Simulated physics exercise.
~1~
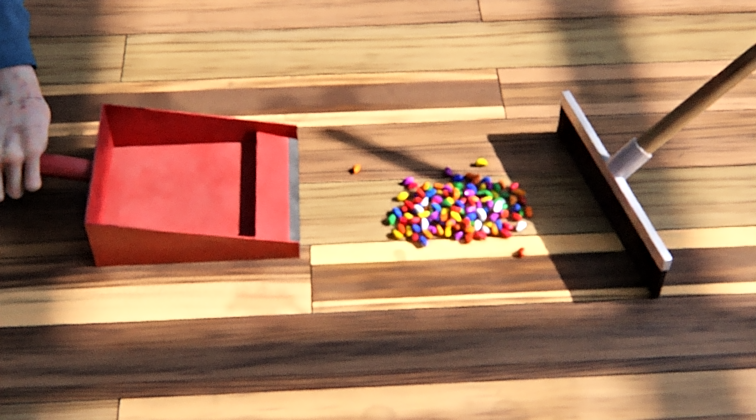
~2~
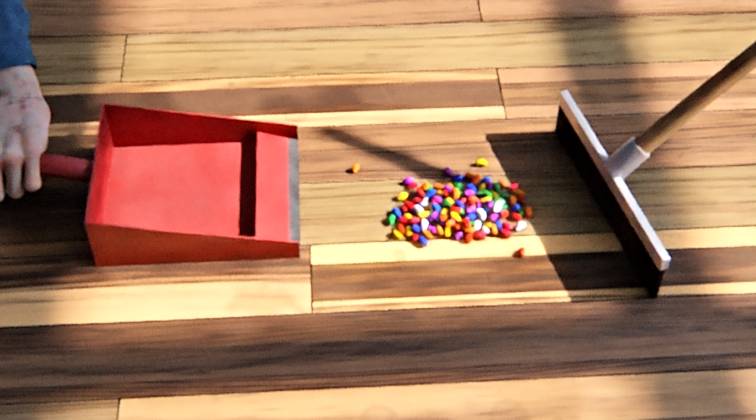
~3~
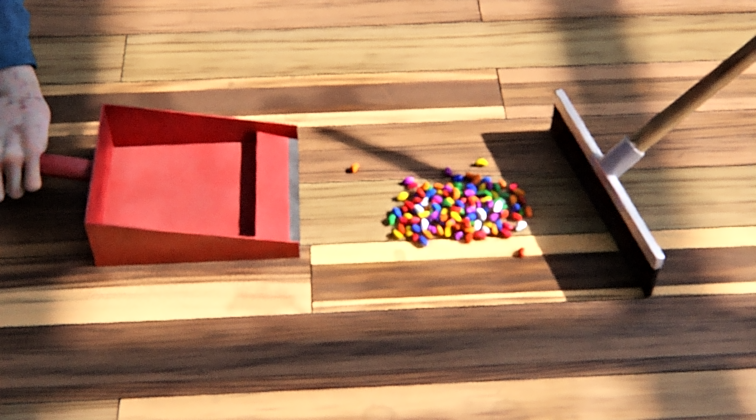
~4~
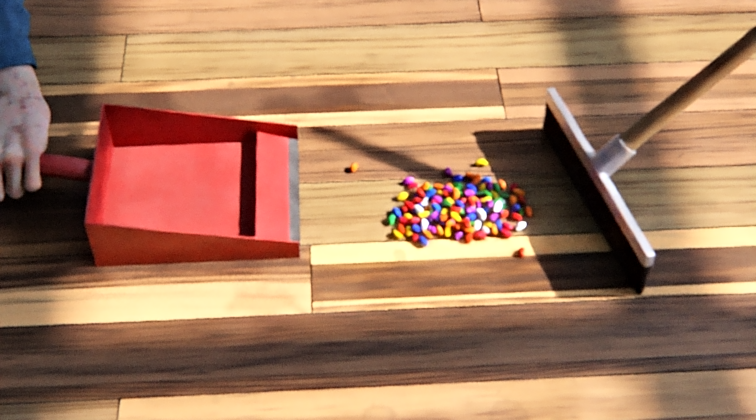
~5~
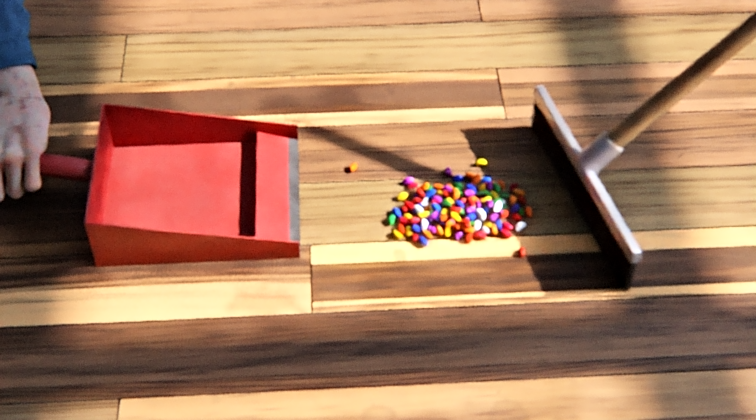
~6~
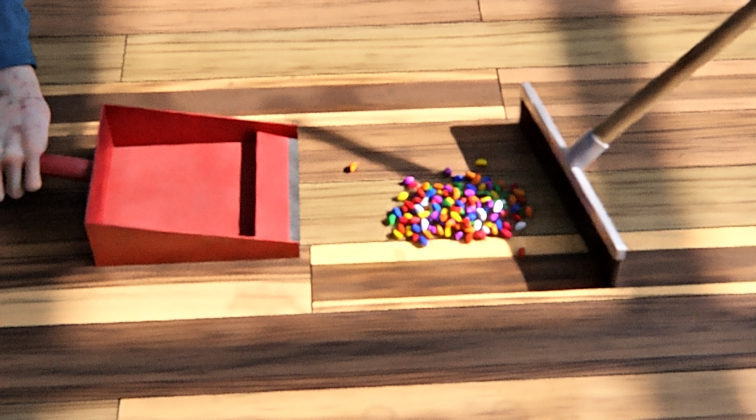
A hand holds a red dustpan while a broom-like blade slides left toward colourful jelly beans.
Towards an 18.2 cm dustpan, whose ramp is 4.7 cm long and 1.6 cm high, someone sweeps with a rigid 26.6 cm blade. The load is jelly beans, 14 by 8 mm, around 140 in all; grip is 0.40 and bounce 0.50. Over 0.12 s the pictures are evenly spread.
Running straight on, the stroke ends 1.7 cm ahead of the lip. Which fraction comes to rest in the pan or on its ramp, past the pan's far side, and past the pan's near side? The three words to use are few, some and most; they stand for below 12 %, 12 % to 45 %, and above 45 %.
In the pan or on its ramp: Few, past the pan's far side: Few, past the pan's near side: Some.
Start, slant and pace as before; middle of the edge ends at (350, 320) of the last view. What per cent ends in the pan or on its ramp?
About 10 per cent.
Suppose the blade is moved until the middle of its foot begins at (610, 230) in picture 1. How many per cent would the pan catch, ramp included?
Estimate: Near 10 %.
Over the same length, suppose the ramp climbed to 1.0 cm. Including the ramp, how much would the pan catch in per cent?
I'd expect close to 10 per cent.
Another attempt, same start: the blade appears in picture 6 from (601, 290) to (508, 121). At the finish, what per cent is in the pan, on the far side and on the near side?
Pan 25 % / far 0 % / near 50 %.
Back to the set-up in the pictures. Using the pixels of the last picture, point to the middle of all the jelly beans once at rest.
Somewhere near (324, 212) in the last picture.
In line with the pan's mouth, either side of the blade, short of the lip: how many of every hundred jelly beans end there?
70 per cent.
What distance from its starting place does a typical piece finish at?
Somewhere around 16 centimetres.
Then, 0.22 s after the last picture, middle of the blade 17 cm from the lip; 0 % over the lip, far side 0 %, near side 5 %.
Then, 0.36 s after the last picture, middle of the blade 9 cm from the lip; 0 % over the lip, far side 0 %, near side 15 %.
Then, 0.63 s after the last picture, middle of the blade 5 cm from the lip; 10 % over the lip, far side 0 %, near side 20 %.
In the end, pan 10 %, far side 0 %, near side 20 %, in front of the lip or behind the blade 70 %.
